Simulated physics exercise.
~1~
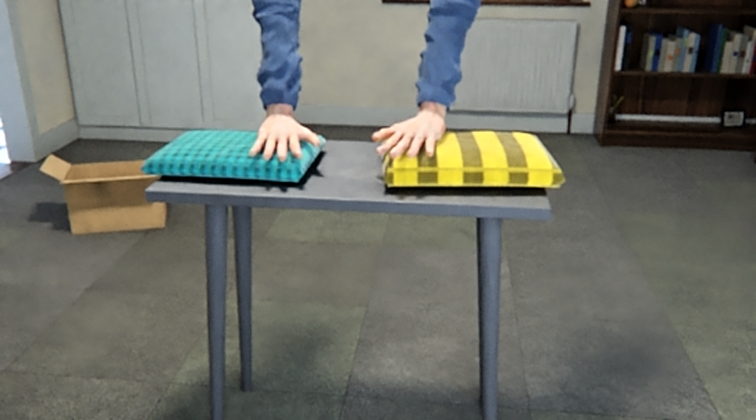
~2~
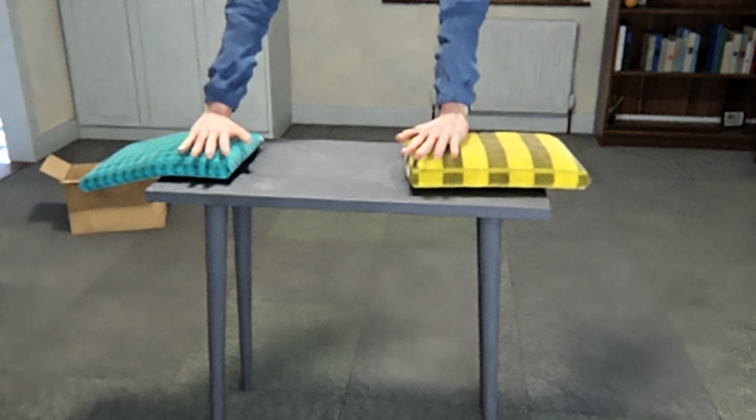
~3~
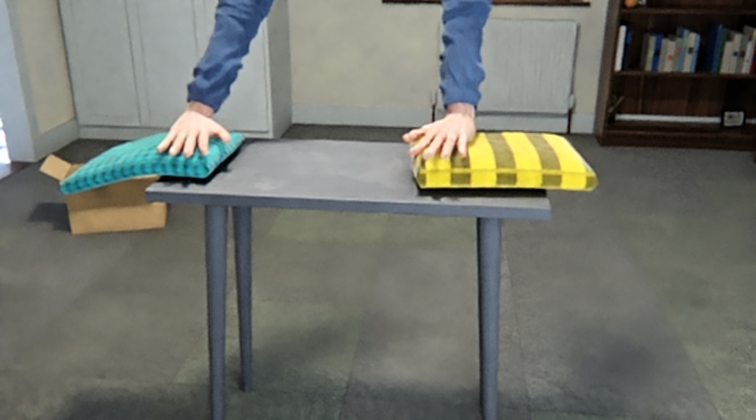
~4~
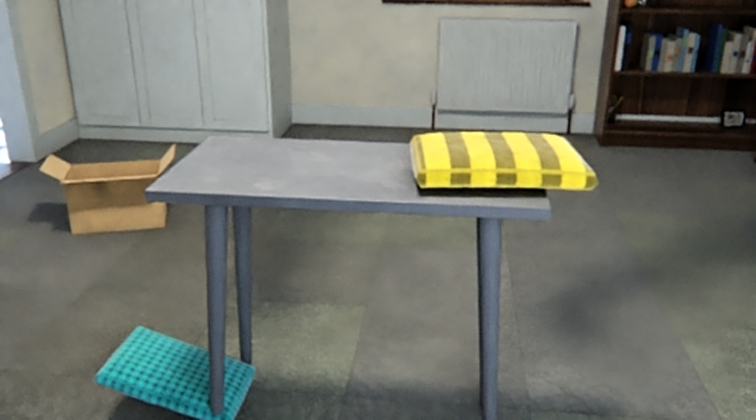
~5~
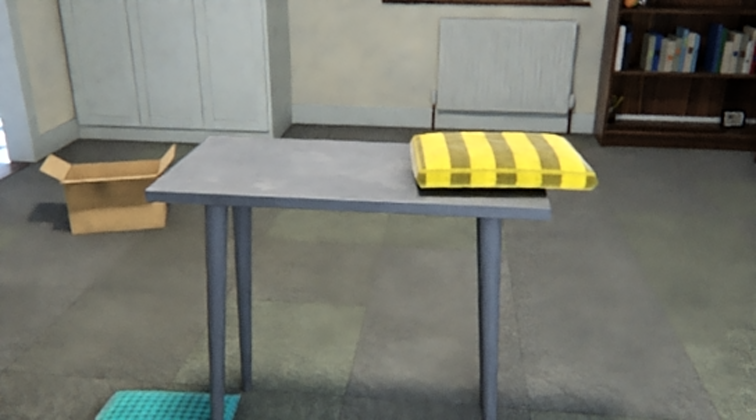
Two hands in blue sleeves rest on a turquoise folded blanket at the left and a yellow pillow with darker checks at the right of a grey side table, seen from the front in a room with pale cupboards, a cardboard box and a bookcase. The hands slide the two apart toward opposite ends. The blanket ends up sagging far over the left edge, while the pillow juts slightly past the right. Once the hands are gone, the blanket drops beside the table's left legs. It ends low on the floor, partly out of view, while the pillow stays still on top.
